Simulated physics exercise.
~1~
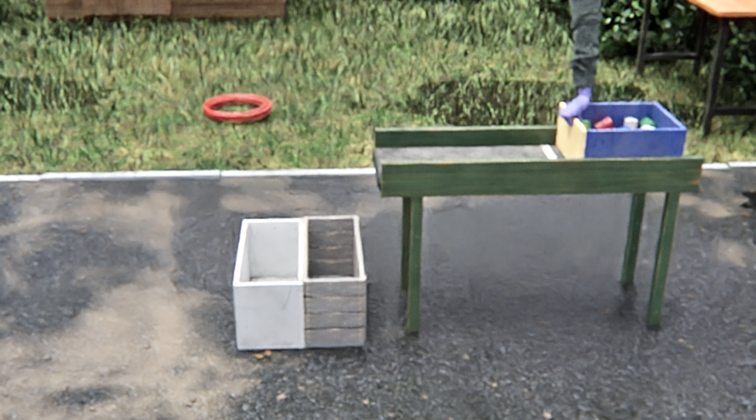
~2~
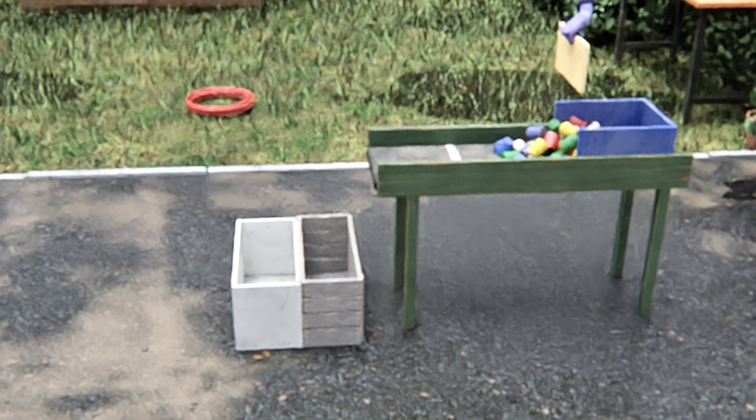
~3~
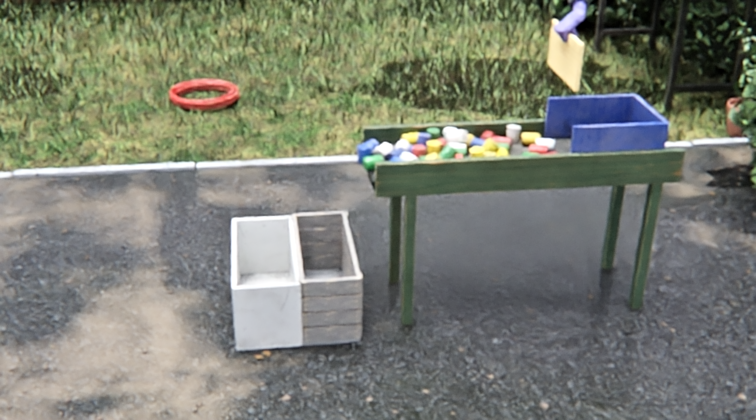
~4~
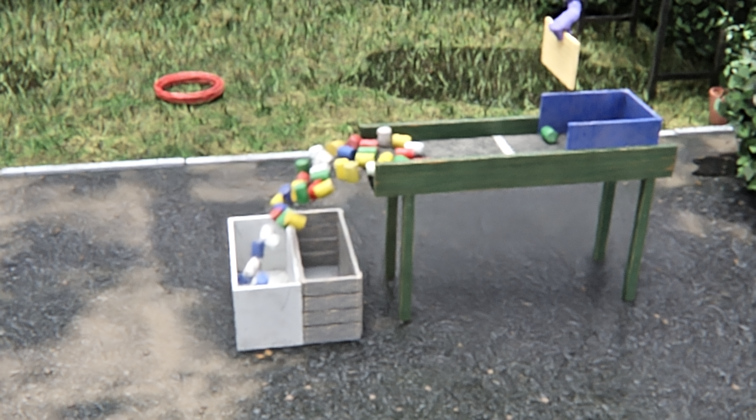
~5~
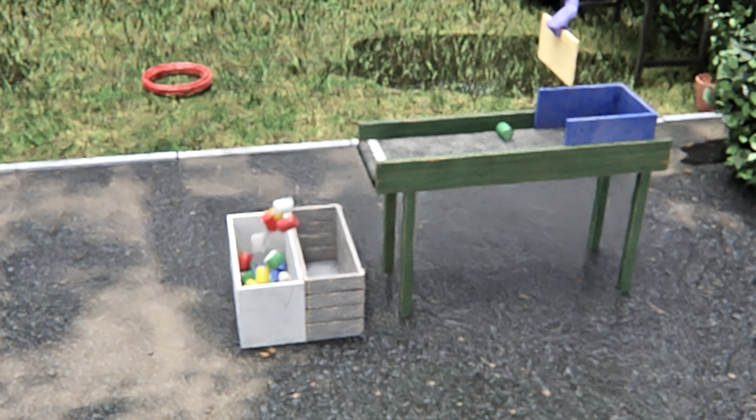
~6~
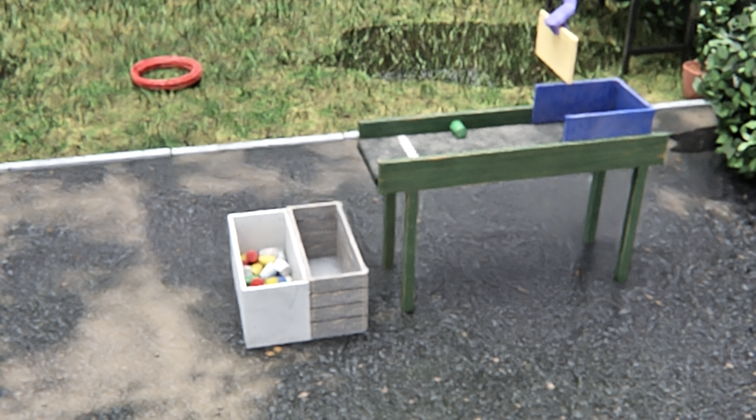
The clip shows a yellowish gate lifting from a blue pen on a green raised belt, releasing colourful small pieces that ride left and tumble into the white tote beside a grey bin. At the end, one green piece is still on the belt, moving left.
